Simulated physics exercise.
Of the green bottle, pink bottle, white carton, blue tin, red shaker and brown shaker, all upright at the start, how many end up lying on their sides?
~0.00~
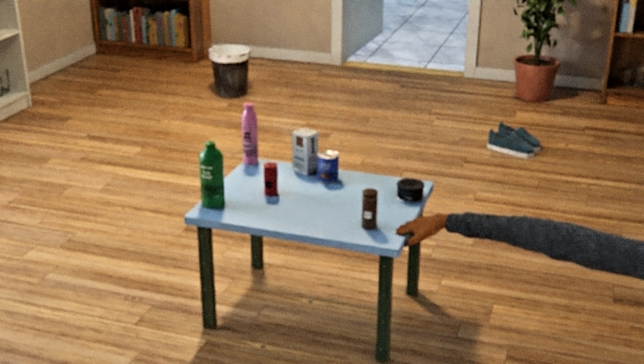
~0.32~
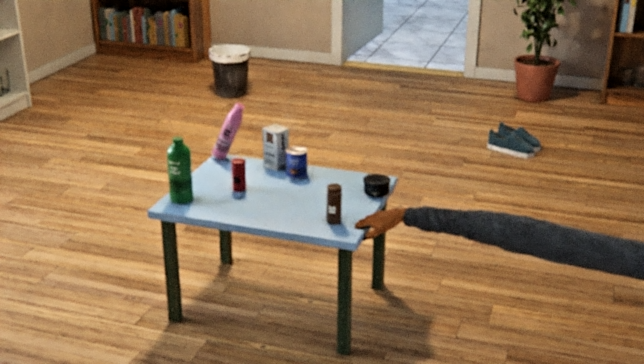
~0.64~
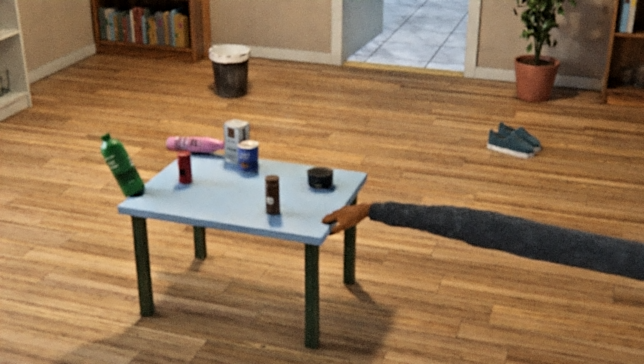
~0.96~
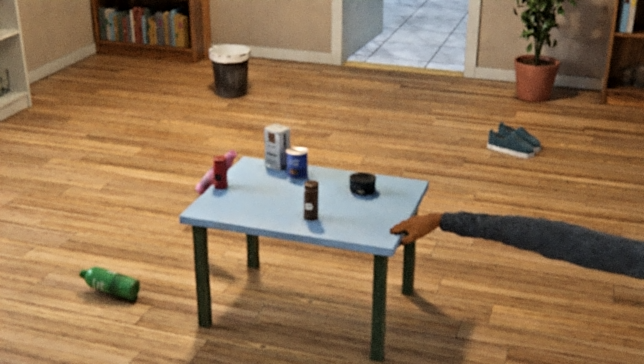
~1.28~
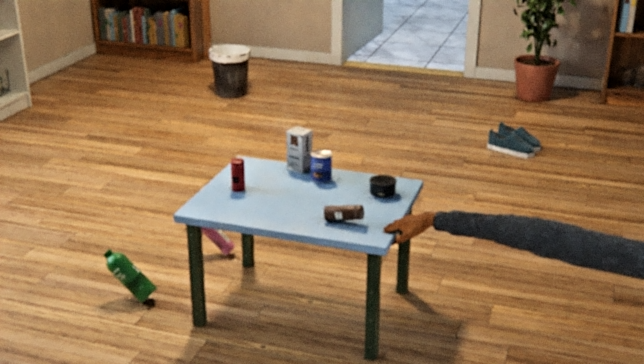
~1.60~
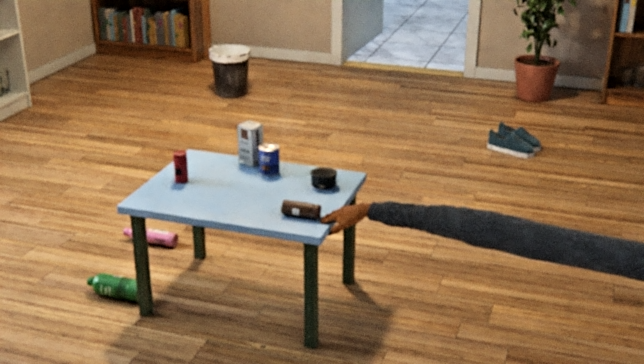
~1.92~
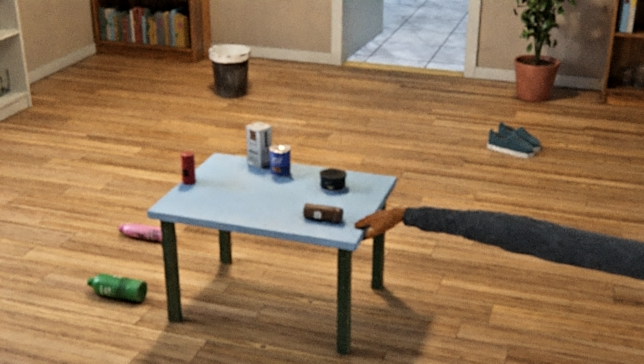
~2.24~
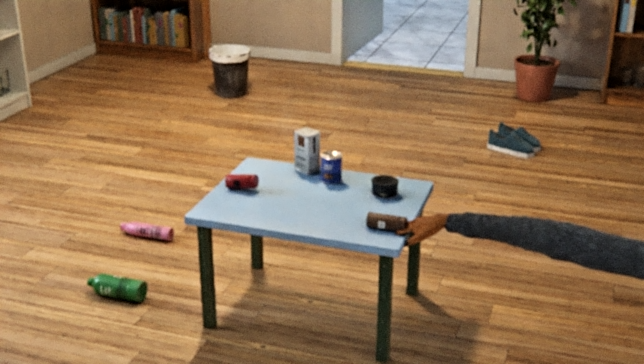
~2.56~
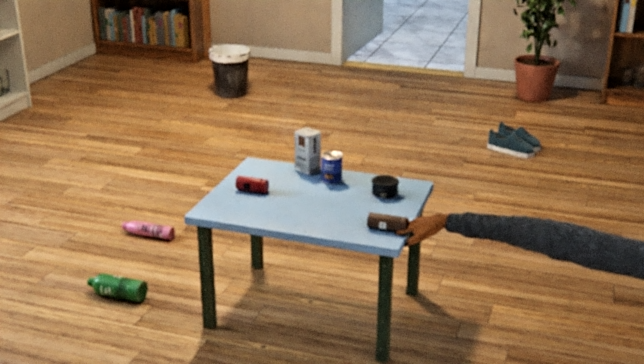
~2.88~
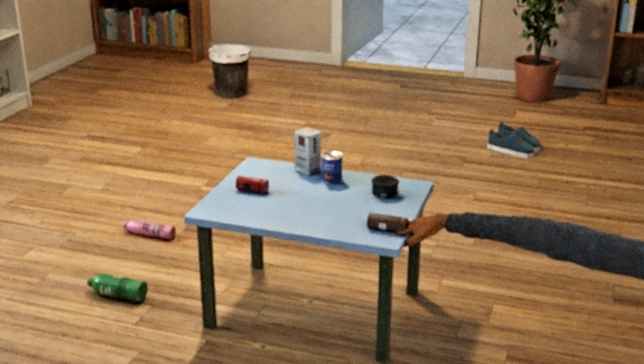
Four of them end up lying on their sides. The green and pink bottles lie on the floor, and the red and brown shakers lie on the table.
Blue table sliding left and right by hand, green and pink bottles falling off, brown and red shakers toppling on top.
